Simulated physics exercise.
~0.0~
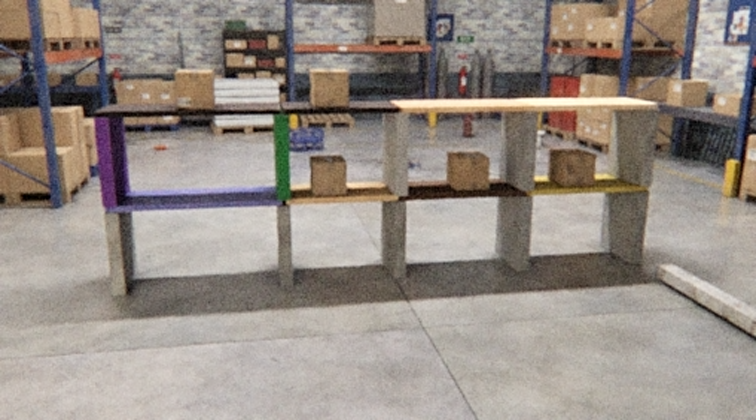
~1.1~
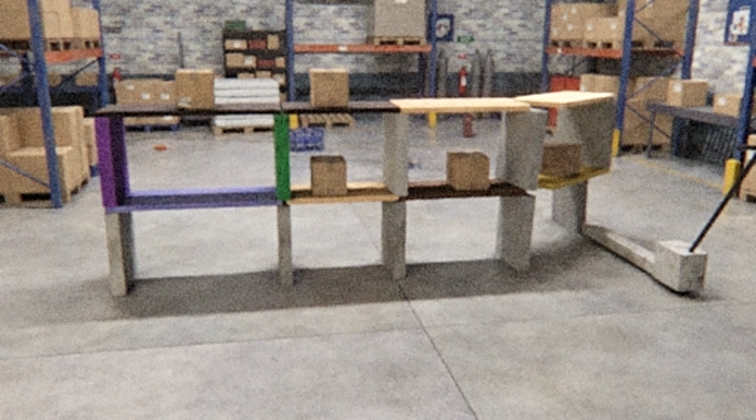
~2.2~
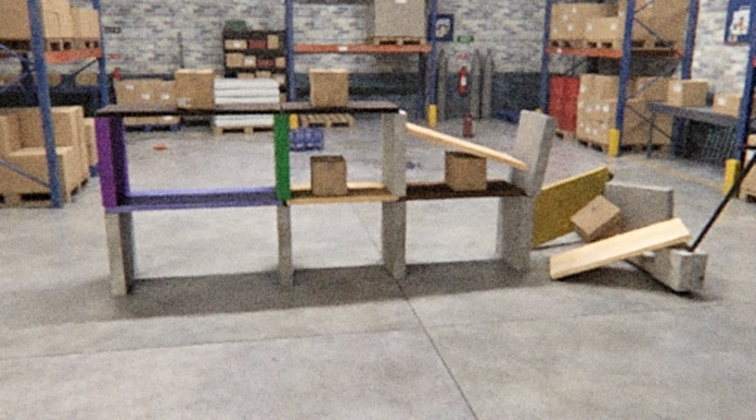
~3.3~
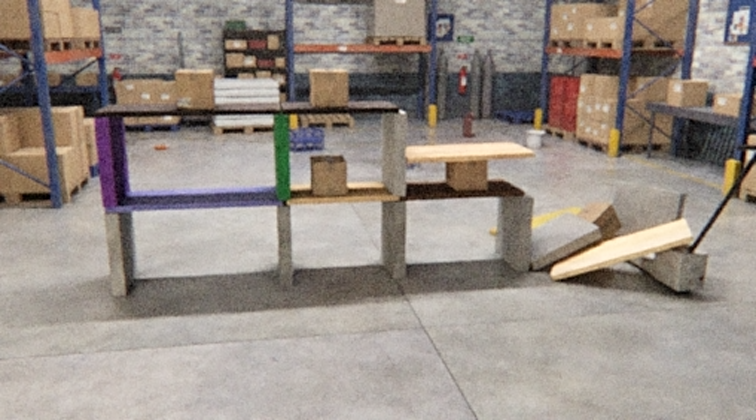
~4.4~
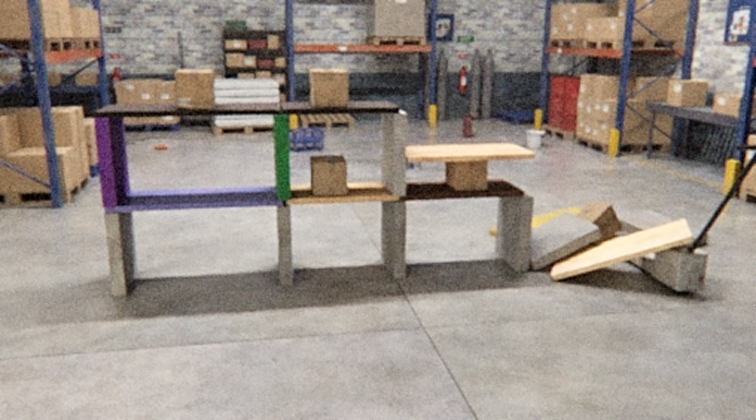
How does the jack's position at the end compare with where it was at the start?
At the start it was on the open floor at the lower right, just clear of the rack. By the end it was farther back and a little to the left, resting against the fallen boards and blocks at the rack's right end.
